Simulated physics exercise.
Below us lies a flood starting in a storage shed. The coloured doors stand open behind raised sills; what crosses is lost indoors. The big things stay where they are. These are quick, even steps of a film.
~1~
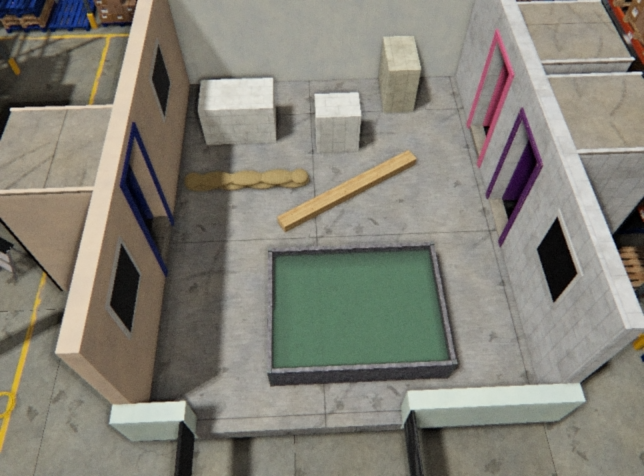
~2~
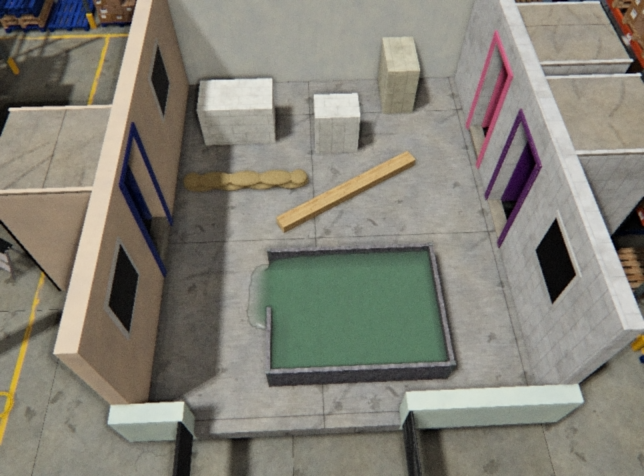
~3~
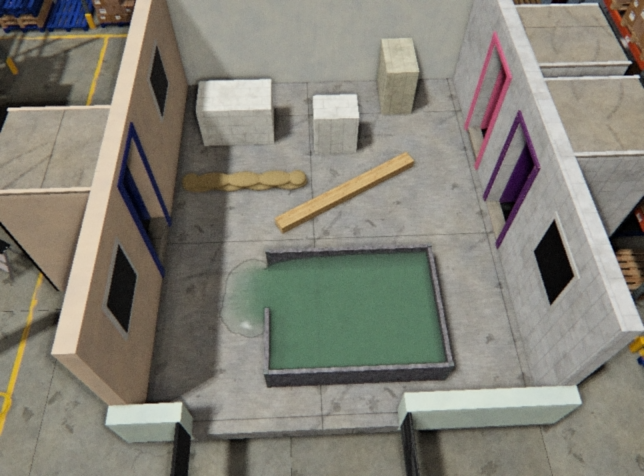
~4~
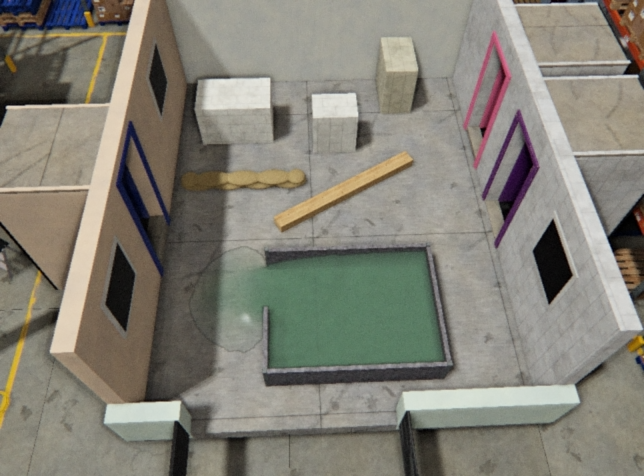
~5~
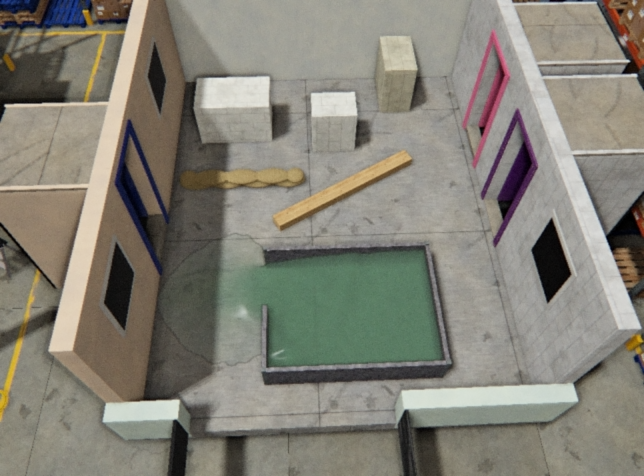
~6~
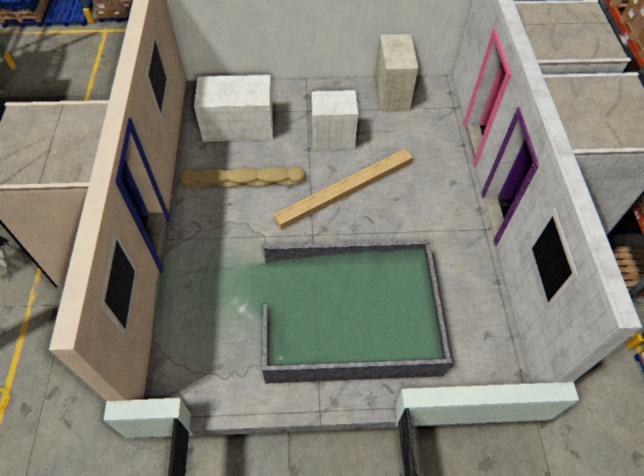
Green water in a walled tank pouring through a gap on its left side, spreading across the grey shed floor.
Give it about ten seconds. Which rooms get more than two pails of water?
The purple door admits no more than that; the pink door admits no more than that; the blue door admits no more than that.
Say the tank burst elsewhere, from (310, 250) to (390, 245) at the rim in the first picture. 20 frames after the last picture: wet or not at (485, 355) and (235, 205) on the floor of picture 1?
In turn: No water, covered.
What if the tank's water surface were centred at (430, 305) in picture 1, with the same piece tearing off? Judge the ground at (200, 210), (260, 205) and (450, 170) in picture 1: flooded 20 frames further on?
In turn: Under water, covered, free of water.
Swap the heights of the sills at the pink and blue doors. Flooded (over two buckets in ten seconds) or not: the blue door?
Then: The blue door floods.
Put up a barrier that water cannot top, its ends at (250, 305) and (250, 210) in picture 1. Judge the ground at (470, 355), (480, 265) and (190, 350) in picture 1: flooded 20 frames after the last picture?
One after the other: Not flooded, free of water, flooded.
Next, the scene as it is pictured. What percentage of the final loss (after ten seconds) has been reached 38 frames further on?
About 50 per cent.
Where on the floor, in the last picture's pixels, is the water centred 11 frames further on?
Roughly at (290, 305).
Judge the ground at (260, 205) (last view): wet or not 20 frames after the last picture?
Verdict: Flooded.
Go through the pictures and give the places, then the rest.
In the first frame, still water in the water tank at (356, 305).
In the second frame, the front is at (260, 270), out from the gap at (273, 290).
In the third frame, the front is at (231, 322), out from the gap at (271, 292).
In the fourth frame, the front is at (196, 308), out from the gap at (270, 291).
In the fifth frame, the front is at (164, 308), out from the gap at (269, 290).
In the sixth frame, water pours out at (270, 288) and has run to (163, 261).
A moment on, water covers 15 % of the floor; the purple door not reached, the pink door not reached, the blue door wet at the sill, nothing in.
Next, water covers 20 % of the floor; the purple door not reached, the pink door not reached, the blue door wet at the sill, nothing in.
Then, water covers 35 % of the floor; the purple door not reached, the pink door not reached, the blue door wet at the sill, nothing in.
Later, water covers 65 % of the floor; the purple door not reached, the pink door wet at the sill, nothing in, the blue door wet at the sill, nothing in.
In the end, water covers 90 % of the floor; the purple door wet at the sill, nothing in, the pink door wet at the sill, nothing in, the blue door wet at the sill, nothing in.
